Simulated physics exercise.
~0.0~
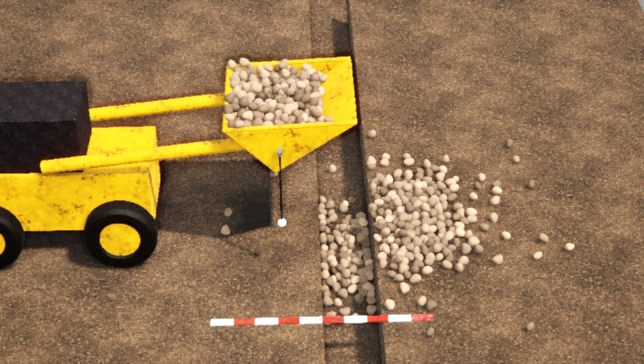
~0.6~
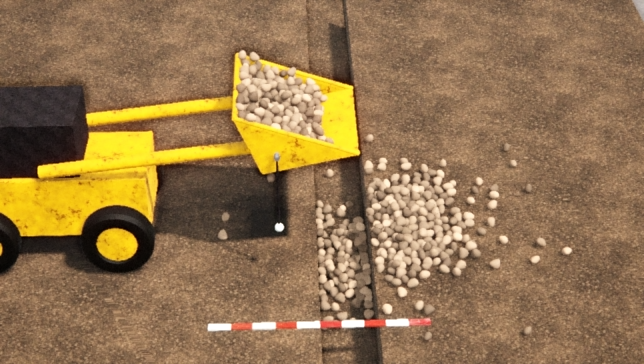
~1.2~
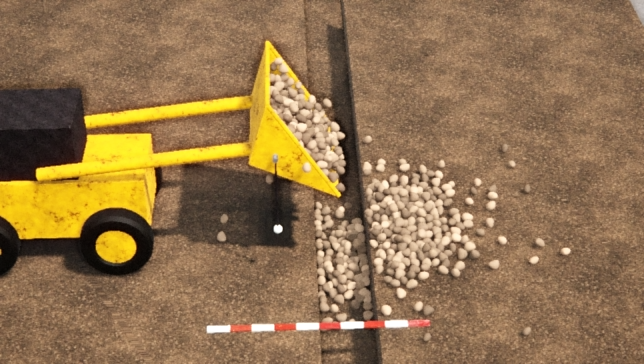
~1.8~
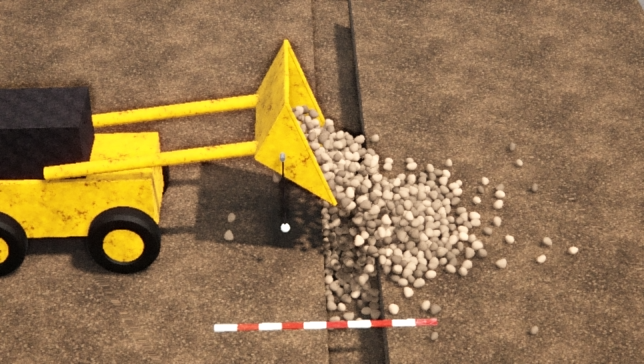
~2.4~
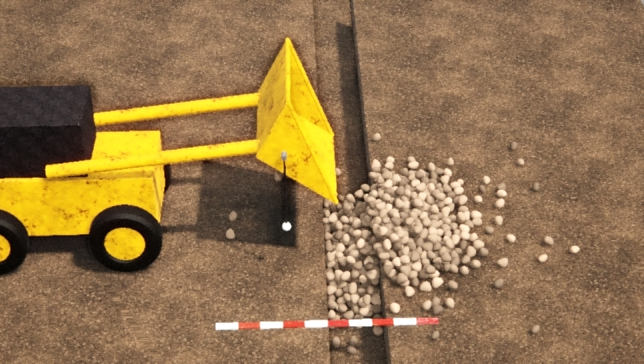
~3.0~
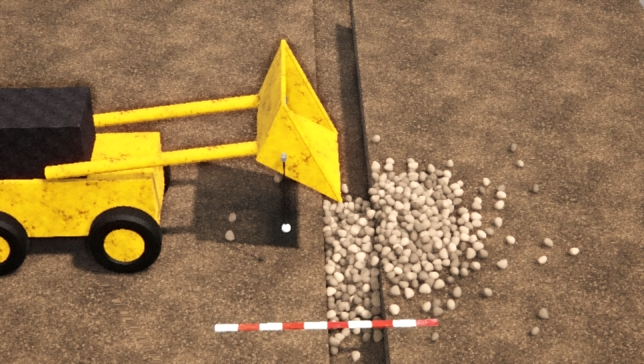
A yellow loader's raised bucket, full of pale stones, tips forward and down to the right, pouring its load over a narrow trench where similar stones already lie. The bucket ends up tilted steeply and empty, with stones heaped in the trench and scattered on its far side.
